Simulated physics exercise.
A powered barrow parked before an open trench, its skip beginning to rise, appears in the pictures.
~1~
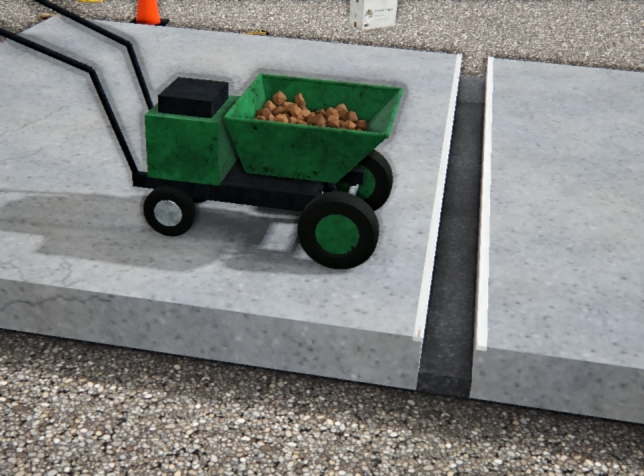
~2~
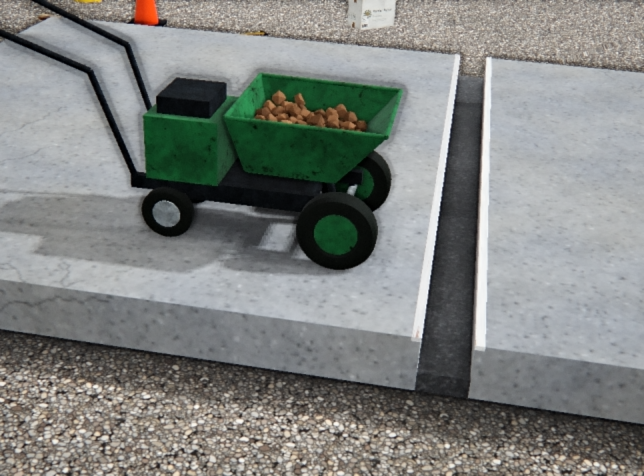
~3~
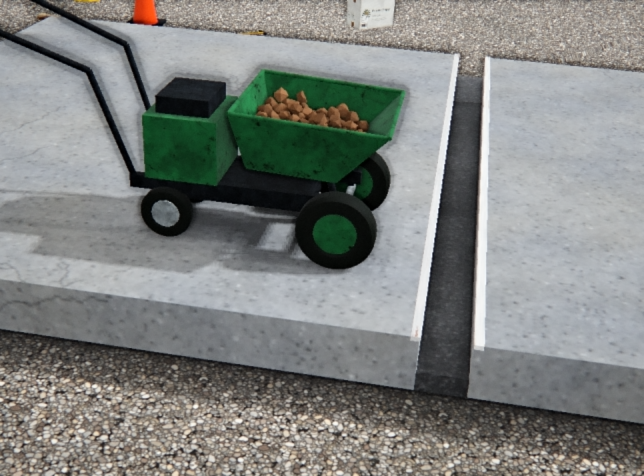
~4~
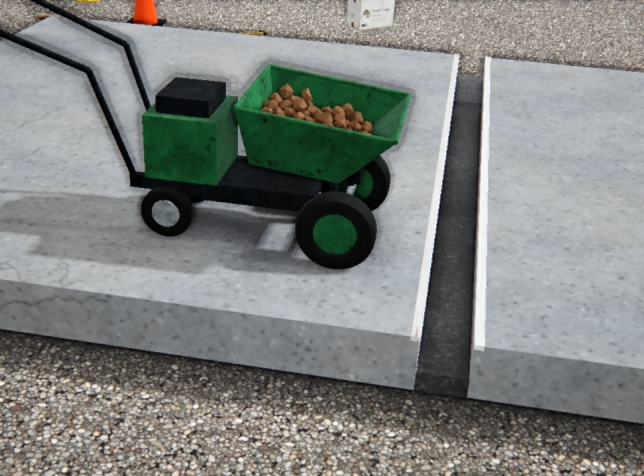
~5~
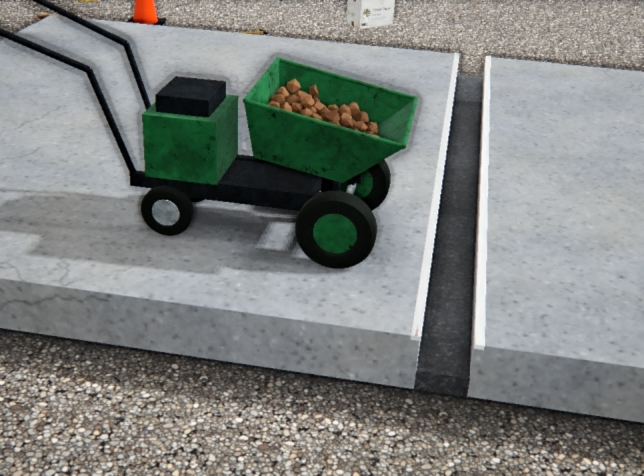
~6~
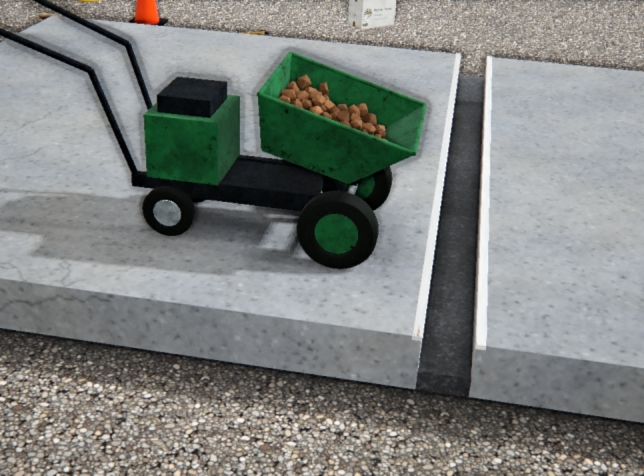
Green skip of a small wheeled barrow slowly rising and tilting forward to the right, carrying brown clods beside a narrow trench.
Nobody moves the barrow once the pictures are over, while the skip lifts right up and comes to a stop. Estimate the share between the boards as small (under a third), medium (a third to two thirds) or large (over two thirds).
It is medium.
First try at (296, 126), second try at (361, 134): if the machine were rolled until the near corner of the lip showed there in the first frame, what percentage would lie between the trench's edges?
Okay, so the first one ends at 30 % and the second at 90 %.
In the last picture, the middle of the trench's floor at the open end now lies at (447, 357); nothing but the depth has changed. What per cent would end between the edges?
Estimated share: Approx. 50 %.
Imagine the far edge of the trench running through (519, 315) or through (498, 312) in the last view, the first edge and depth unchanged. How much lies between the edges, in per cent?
100 %, then 80 %.
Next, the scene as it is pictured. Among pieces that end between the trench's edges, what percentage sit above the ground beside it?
My estimate would be close to 5 per cent.
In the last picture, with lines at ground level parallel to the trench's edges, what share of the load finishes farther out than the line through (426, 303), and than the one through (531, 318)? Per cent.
About 100 % and 20 %.
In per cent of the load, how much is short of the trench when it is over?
Call it some 0 percent of the pieces.
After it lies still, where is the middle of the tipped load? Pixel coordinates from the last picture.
I'd place the middle at about (472, 259).
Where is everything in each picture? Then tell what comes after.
Lip of the skip (386, 136), level; top of the load (293, 124), clay clods; first edge of the trench (423, 303); far edge (483, 311), the trench under half as wide as the skip, and about as deep as wide, in the first frame.
Lip of the skip (386, 137), level; top of the load (292, 124), in the second frame.
Lip of the skip (389, 139), tipped barely; top of the load (294, 122), in the third frame.
Lip of the skip (396, 143), tipped a little; top of the load (299, 119), in the fourth frame.
Lip of the skip (403, 147), tipped a little; top of the load (285, 110), in the fifth frame.
Lip of the skip (414, 154), tipped clearly; top of the load (316, 113); first edge of the trench (422, 302); far edge (482, 310), in the sixth frame.
Just after the last frame, skip tipped steeply; every one in the skip.
A moment on, skip tipped right over; the larger part in the skip; about a tenth in or heaped over the trench; about a tenth beyond it; just a few falling.
Further on, skip tipped right over; about a tenth in the skip; roughly half in or heaped over the trench; roughly half beyond it.
When it is over, skip tipped right over; roughly half in or heaped over the trench; roughly half beyond it.
